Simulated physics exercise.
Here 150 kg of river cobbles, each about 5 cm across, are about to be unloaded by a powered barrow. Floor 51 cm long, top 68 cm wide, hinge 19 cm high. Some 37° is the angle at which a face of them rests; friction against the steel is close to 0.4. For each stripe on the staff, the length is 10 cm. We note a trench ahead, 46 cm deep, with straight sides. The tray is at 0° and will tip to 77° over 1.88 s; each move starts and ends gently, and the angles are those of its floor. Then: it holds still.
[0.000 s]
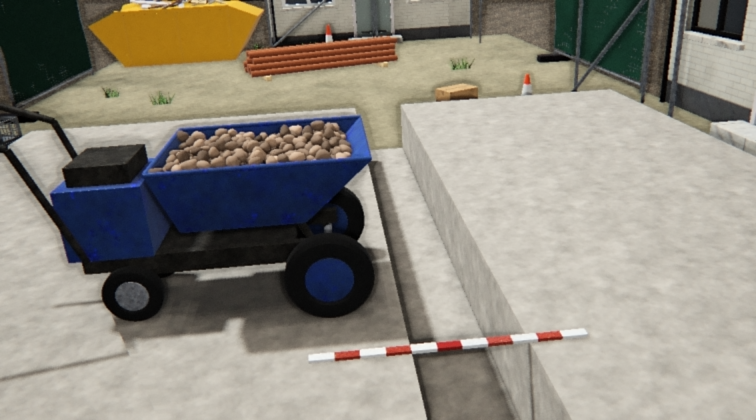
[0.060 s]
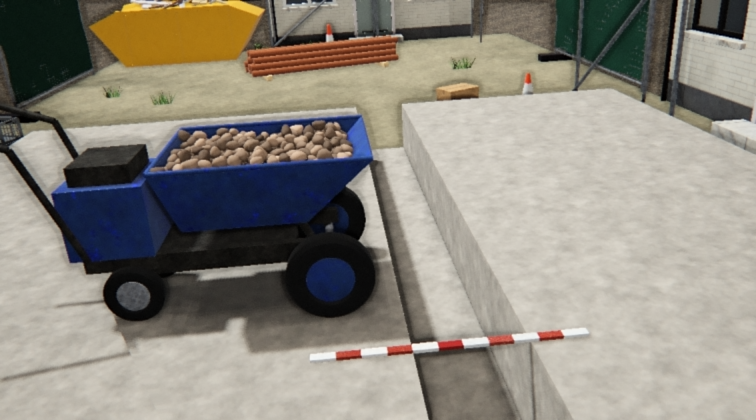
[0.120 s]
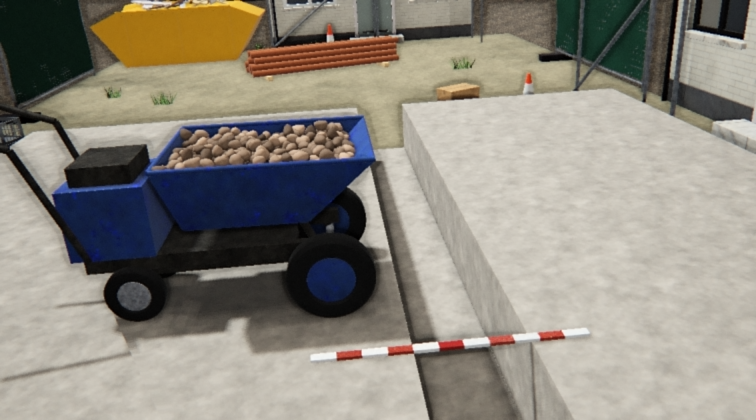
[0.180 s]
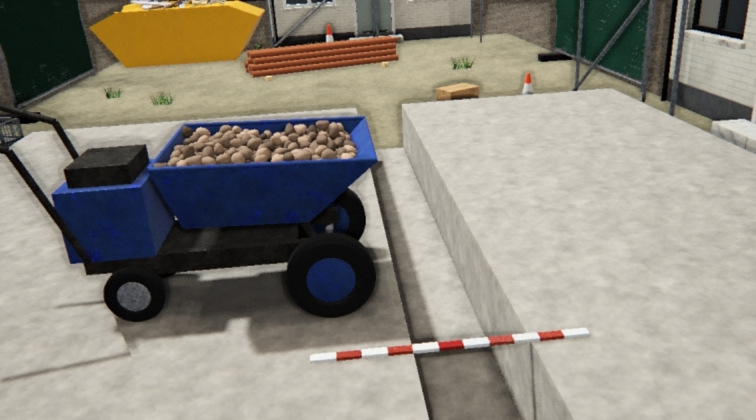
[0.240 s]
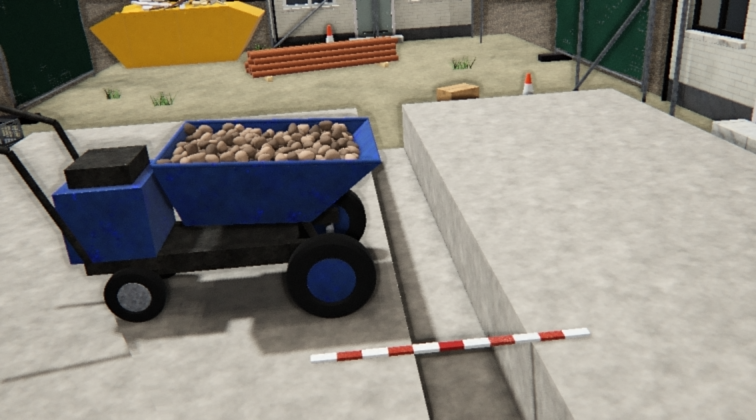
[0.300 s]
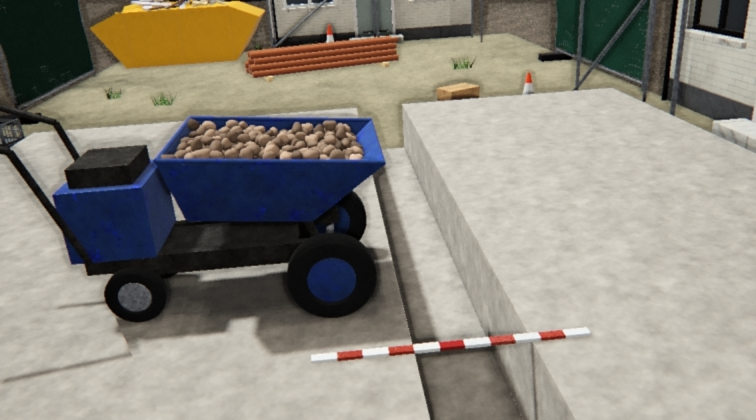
A blue powered barrow with black wheels and a tray heaped with brown cobbles stands on the left of a pale concrete yard, seen from slightly above by a still camera. A red-and-white staff lies across a narrow, straight-sided trench beside a raised grey slab, with orange pipes and a yellow skip behind. The tray tilts slightly and gently to the right, and the stones shift a little.
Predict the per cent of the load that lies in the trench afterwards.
69 per cent.
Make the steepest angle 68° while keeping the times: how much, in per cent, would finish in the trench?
Then about 60 per cent.
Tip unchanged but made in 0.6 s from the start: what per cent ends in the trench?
Something close to 50 per cent.
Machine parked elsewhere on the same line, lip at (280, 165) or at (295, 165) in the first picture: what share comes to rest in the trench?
95 % and 100 %.
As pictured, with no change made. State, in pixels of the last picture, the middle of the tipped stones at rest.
Look at roughly (474, 332).
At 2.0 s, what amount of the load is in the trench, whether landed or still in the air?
By that point it's something like 60 in a hundred.
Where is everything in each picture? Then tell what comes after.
The tray is at 0°, its lip at (371, 159); the top of the load is at (277, 134), in the first picture.
The tray is at 0°, its lip at (373, 158); the top of the load is at (268, 135); the stones move at 0.1 m/s on average, in the second picture.
Lip at (375, 159), floor tilted 1°, highest stones at (247, 137); the stones move at 0.1 m/s on average, in the third picture.
The tray is at 2°, its lip at (377, 160); the top of the load is at (231, 136); the stones move at 0.2 m/s on average, in the fourth picture.
Lip at (381, 161), floor tilted 3°, highest stones at (234, 135); the stones move at 0.2 m/s on average, in the fifth picture.
Lip at (385, 163), floor tilted 5°, highest stones at (222, 133); the stones move at 0.3 m/s on average, in the sixth picture.
After 1.4 s the floor is at 65°; 92 % in the tray, 8 % in the trench; the foremost stones are at (498, 282).
After 2.0 s the floor is at 77°; 11 % in the tray, 58 % in the trench, 31 % past the trench; the foremost stones are at (618, 245).
After 2.3 s the floor is at 77°; 0 % in the tray, 68 % in the trench, 32 % past the trench; the foremost stones are at (672, 244).
After 4.3 s the floor is at 77°; 0 % in the tray, 69 % in the trench, 31 % past the trench; the foremost stones are at (685, 242).
